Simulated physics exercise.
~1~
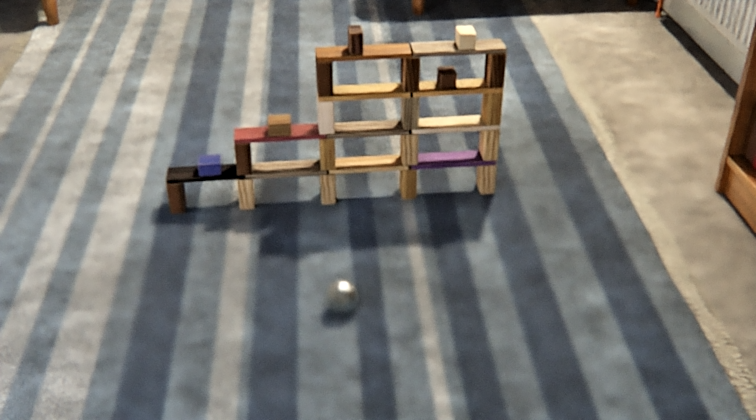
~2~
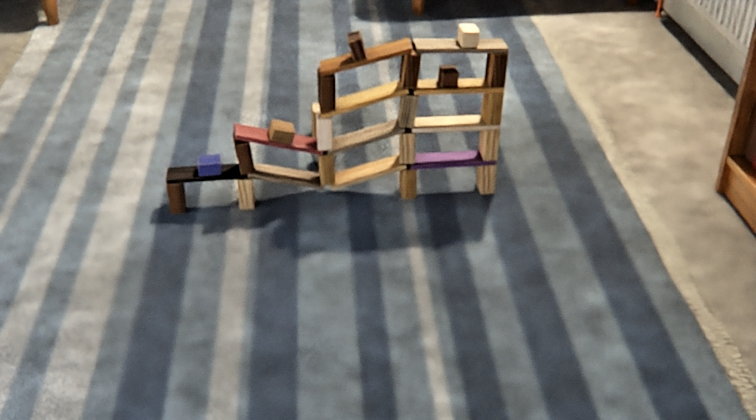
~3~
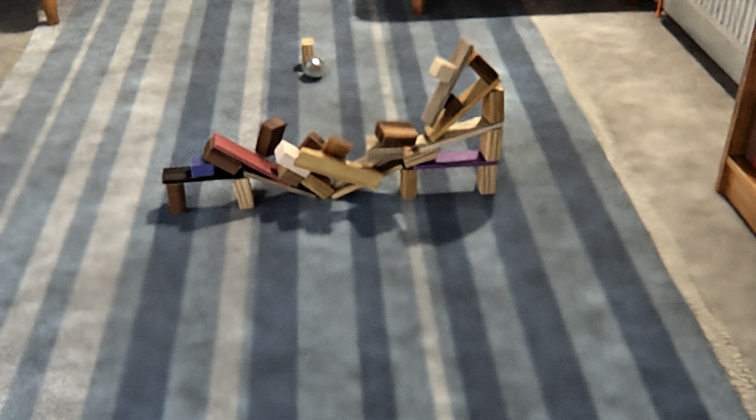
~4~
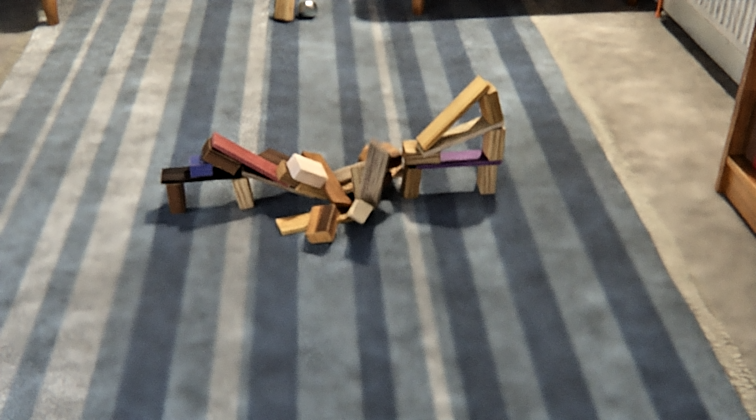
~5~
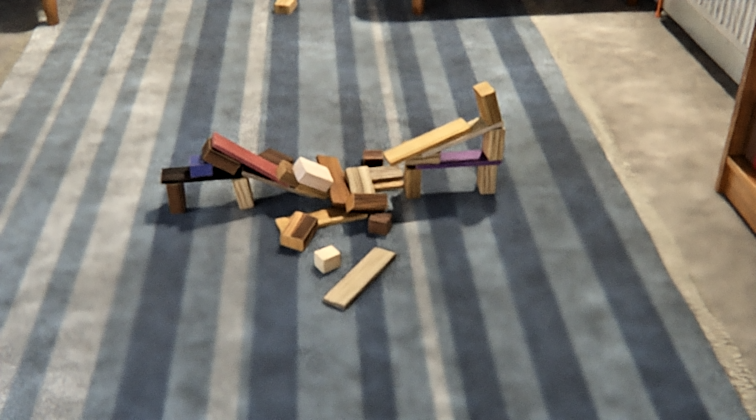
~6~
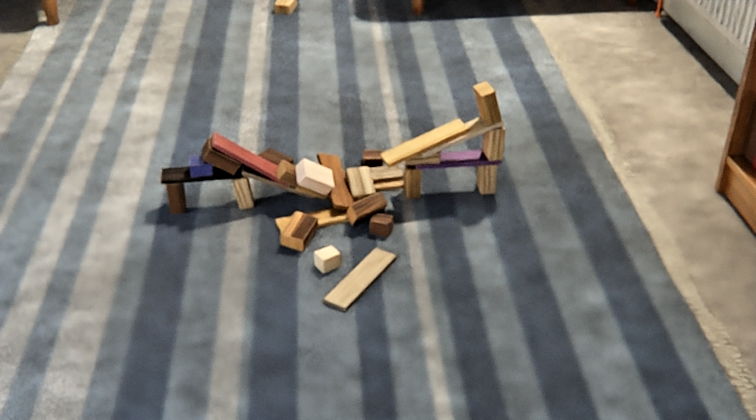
A stepped block building collapses in the middle as a steel ball rolls through and away.
